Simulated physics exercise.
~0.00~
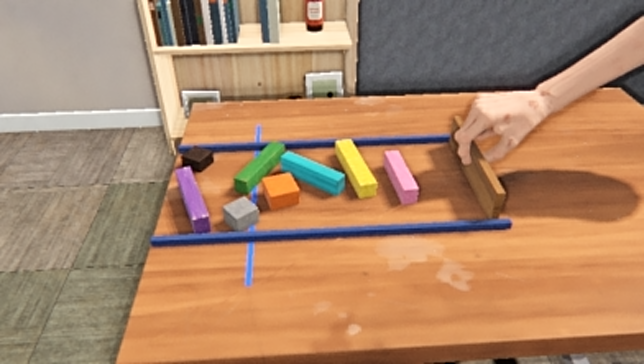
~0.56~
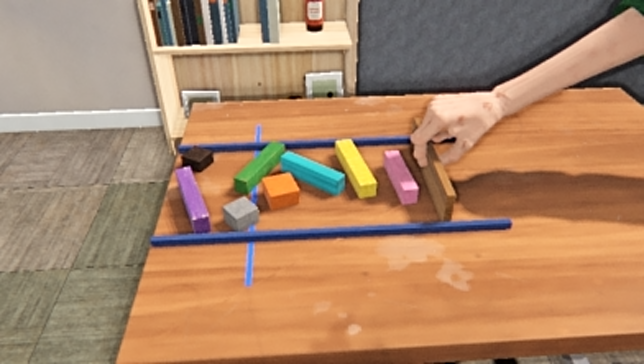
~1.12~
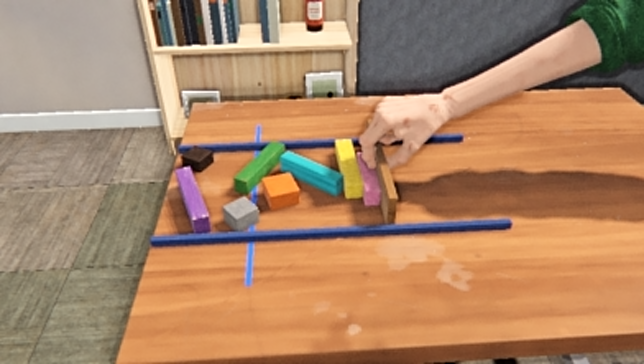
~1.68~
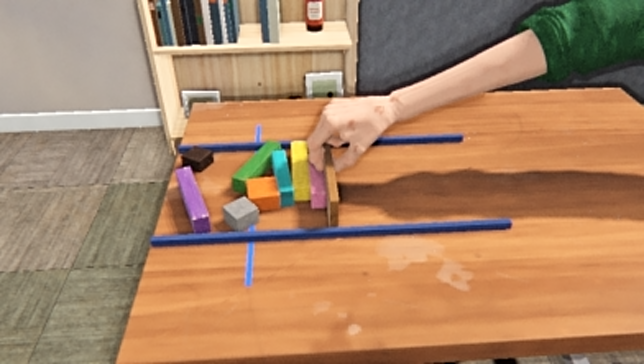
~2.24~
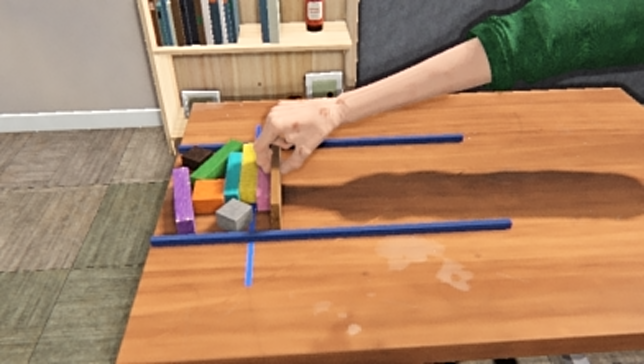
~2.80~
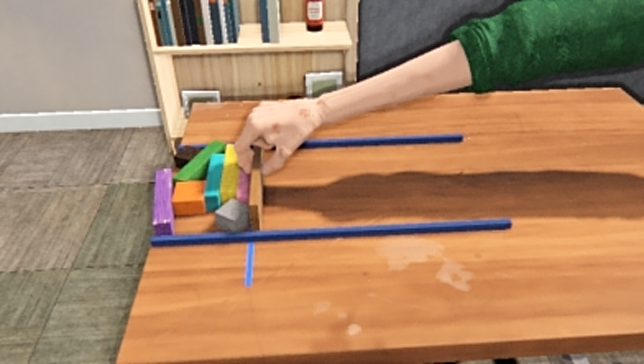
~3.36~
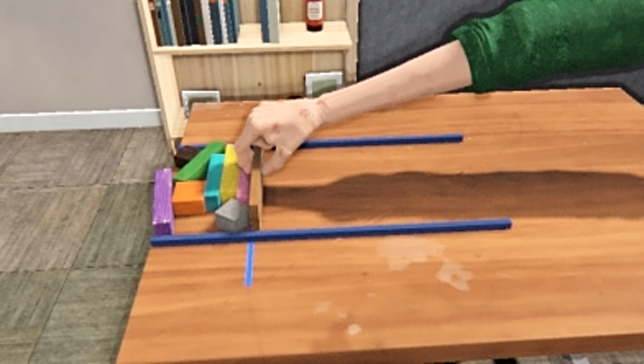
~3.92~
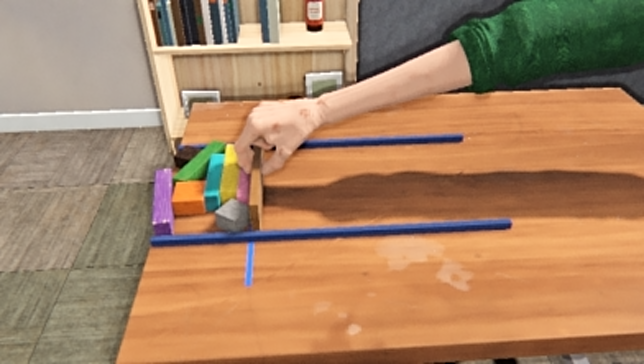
The clip opens on a wooden table where coloured bars and blocks lie scattered between two blue rails, with a hand holding an upright wooden board at the right. The hand slides the board left until it meets the pink bar, then pushes that bar against the yellow one. The turquoise stick and orange block are swept along next, and the pieces bunch together as they cross the blue tape line. The grey block, green bar and purple bar shift left too, packing tightly near the table's edge. The board then stops and the hand holds it still, with nothing having fallen off.
